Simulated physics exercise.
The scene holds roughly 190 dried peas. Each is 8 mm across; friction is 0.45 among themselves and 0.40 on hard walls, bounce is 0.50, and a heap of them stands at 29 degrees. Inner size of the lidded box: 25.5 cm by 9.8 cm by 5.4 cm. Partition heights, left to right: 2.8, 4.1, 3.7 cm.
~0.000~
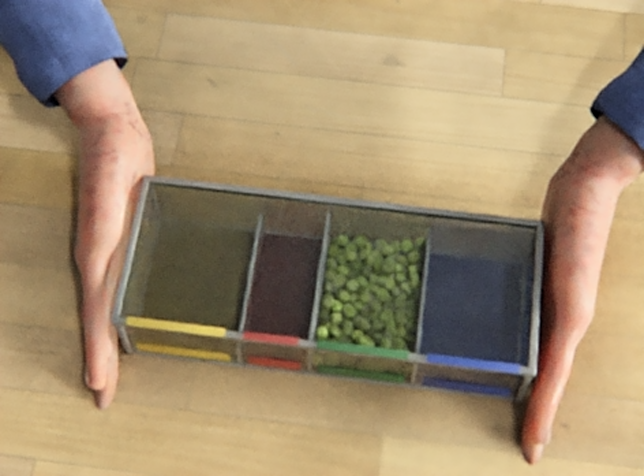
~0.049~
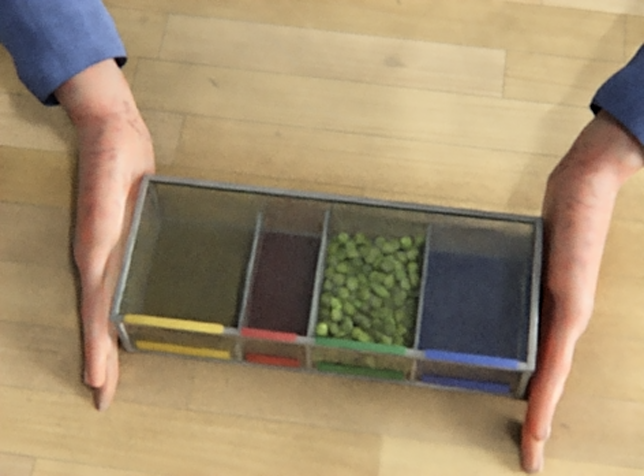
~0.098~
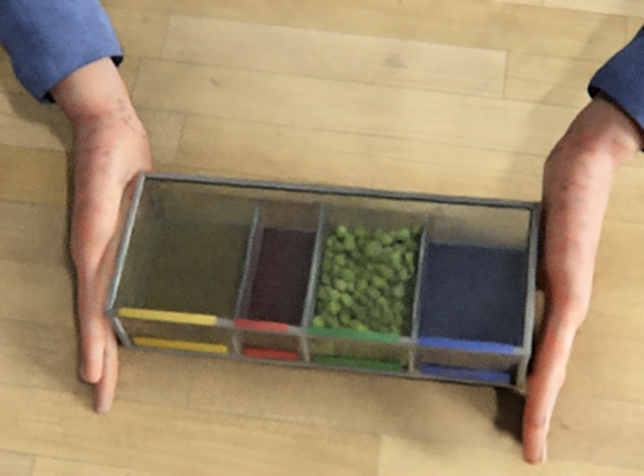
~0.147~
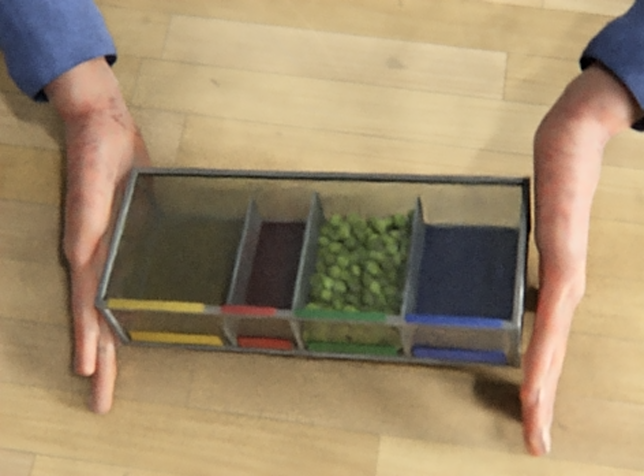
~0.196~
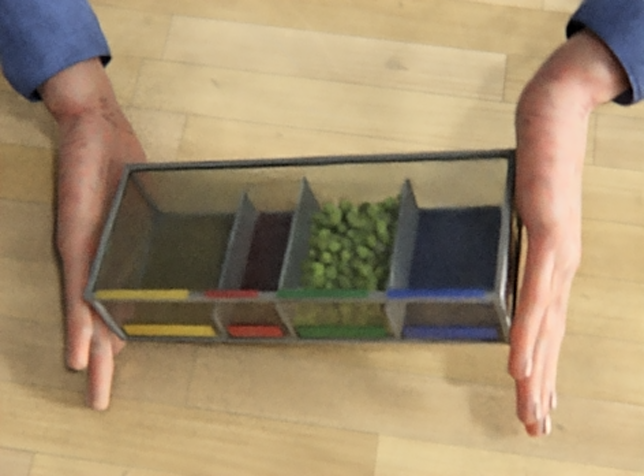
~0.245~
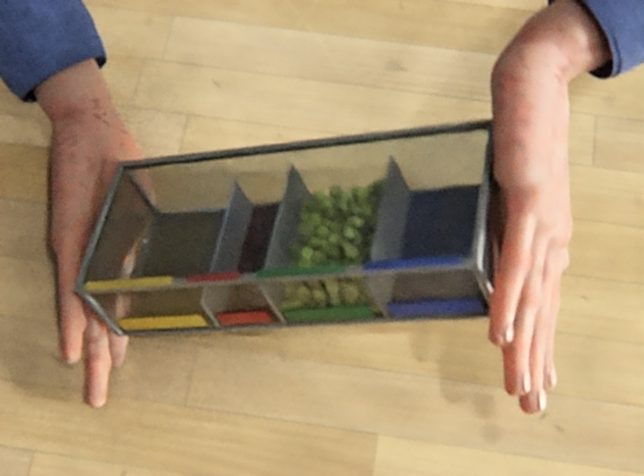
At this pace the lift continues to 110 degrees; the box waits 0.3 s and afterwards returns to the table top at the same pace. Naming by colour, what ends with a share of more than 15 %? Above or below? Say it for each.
In the end red: Does not qualify, blue: Does not qualify, green: Qualifies, yellow: Qualifies.
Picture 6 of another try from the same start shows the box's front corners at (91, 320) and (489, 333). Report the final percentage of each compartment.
The compartments end with red 5 per cent, blue 0 per cent, green 70 per cent and yellow 25 per cent.
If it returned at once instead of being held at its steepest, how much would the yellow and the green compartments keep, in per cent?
Yellow keeps 25% and green keeps 75%.
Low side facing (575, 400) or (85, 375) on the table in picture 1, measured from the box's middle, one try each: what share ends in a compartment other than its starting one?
Near 35 and 15 per cent, in that order.
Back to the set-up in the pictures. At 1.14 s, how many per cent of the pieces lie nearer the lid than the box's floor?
Roughly 70 per cent.
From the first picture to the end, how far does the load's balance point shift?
I'd say close to 4.0 cm in total.
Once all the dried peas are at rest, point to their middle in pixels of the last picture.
Somewhere around (341, 278) in the final frame.
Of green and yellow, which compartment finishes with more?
That would be the green compartment.
After 1.14 s, tilt 110 degrees; green 80 %, yellow 20 %.
Then, at 1.74 s, tilt 57 degrees; green 75 %, yellow 20 %.
After 2.39 s, tilt 0 degrees; red 5 %, green 75 %, yellow 20 %.
At rest (3.0 s), red 5 %, blue 0 %, green 75 %, yellow 20 %.
